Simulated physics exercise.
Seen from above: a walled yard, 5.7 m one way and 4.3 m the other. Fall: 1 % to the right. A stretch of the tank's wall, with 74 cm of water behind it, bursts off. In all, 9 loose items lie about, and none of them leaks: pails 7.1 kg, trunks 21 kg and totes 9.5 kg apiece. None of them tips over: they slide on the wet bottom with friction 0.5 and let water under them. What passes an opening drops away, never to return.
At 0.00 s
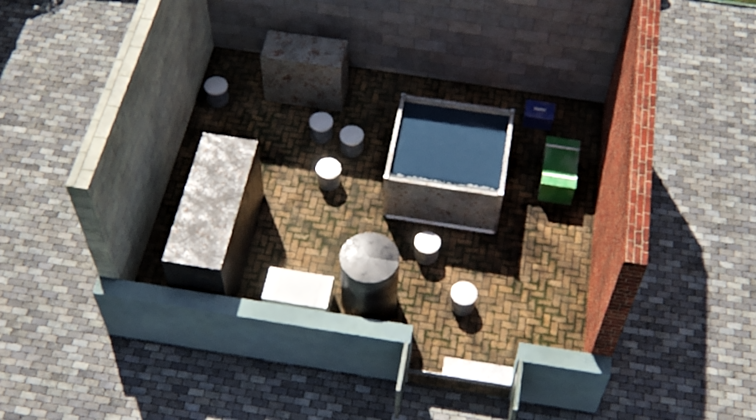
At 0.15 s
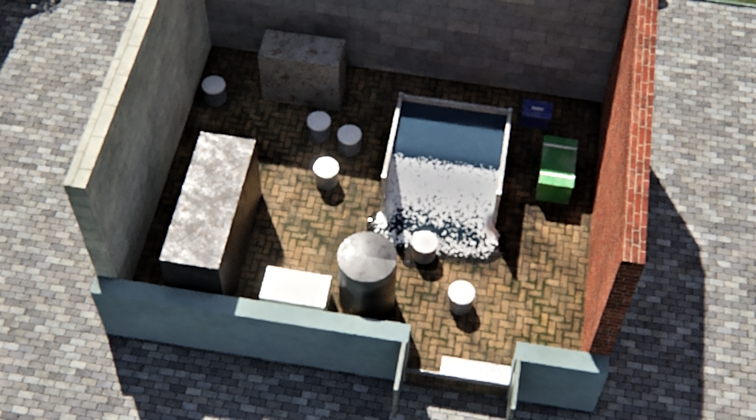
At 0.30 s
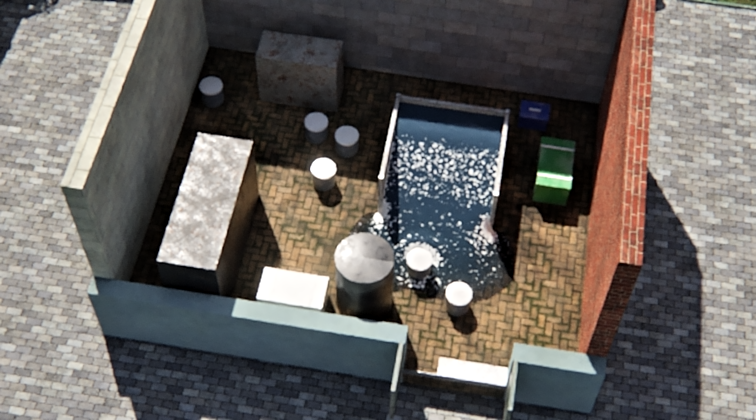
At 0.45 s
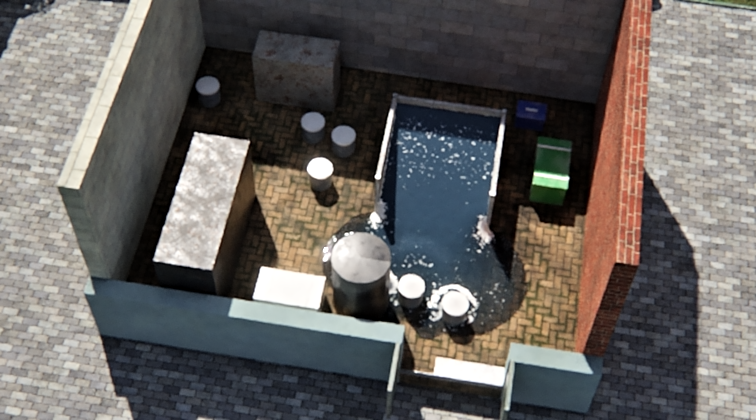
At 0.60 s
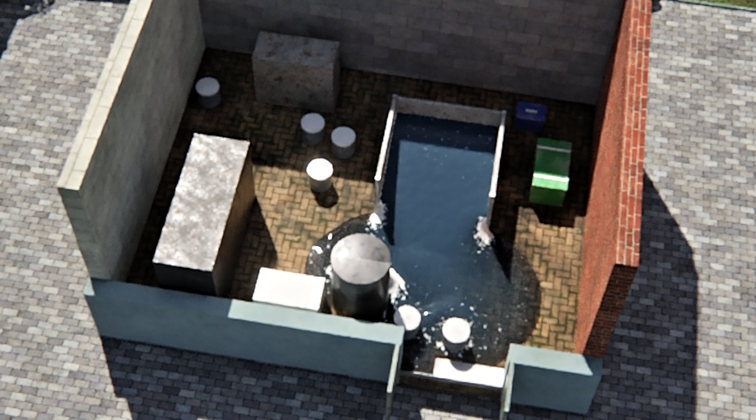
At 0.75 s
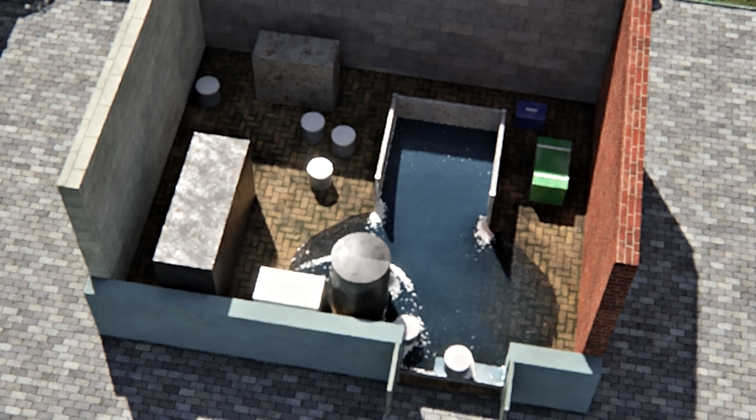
Water bursts from the near side of a raised tank in a brick-paved walled yard, seen from high above as the camera drifts slightly, then steadies. Pale blocks and a grey cylinder stand left and centre, white drums are scattered about, and a green trunk and blue tote sit right. Foaming, then darkening, the water spreads around the cylinder and pushes two drums toward the near wall's gap, one reaching it.
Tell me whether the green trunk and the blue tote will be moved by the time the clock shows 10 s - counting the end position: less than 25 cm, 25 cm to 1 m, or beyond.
Green trunk: Doesn't really move. Blue tote: Doesn't really move.
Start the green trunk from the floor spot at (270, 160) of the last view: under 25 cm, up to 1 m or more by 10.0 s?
As it turns out, it barely budges.
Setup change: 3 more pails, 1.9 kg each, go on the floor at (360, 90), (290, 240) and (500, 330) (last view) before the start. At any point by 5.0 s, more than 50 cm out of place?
In sequence: Stays within; goes beyond; goes beyond.
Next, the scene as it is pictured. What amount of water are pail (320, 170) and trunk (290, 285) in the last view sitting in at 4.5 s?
Close to 5 and 6 centimetres.
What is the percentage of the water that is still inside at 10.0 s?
Somewhere near 48 percent, give or take.
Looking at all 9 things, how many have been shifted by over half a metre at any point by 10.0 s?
Answer: 3.
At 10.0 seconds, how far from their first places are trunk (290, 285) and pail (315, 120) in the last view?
Respectively: 50 cm / 10 cm.
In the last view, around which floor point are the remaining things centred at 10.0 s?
It sits at about (370, 159).
After 2.0 s the green trunk is near (552, 162), 0.0 m from its start, aground; the blue tote is near (531, 110), 0.0 m from its start, aground; 2 of 9 are out; 1 afloat.
After 4.5 s the green trunk is near (552, 162), 0.0 m from its start, aground; the blue tote is near (531, 110), 0.0 m from its start, aground; 2 of 9 are out; 1 afloat.
After 7.0 s the green trunk is near (552, 162), 0.0 m from its start, aground; the blue tote is near (531, 110), 0.0 m from its start, aground; 2 of 9 are out; 0 afloat.
After 10.0 s the green trunk is near (552, 162), 0.0 m from its start, aground; the blue tote is near (531, 110), 0.0 m from its start, aground; 2 of 9 are out; 0 afloat.
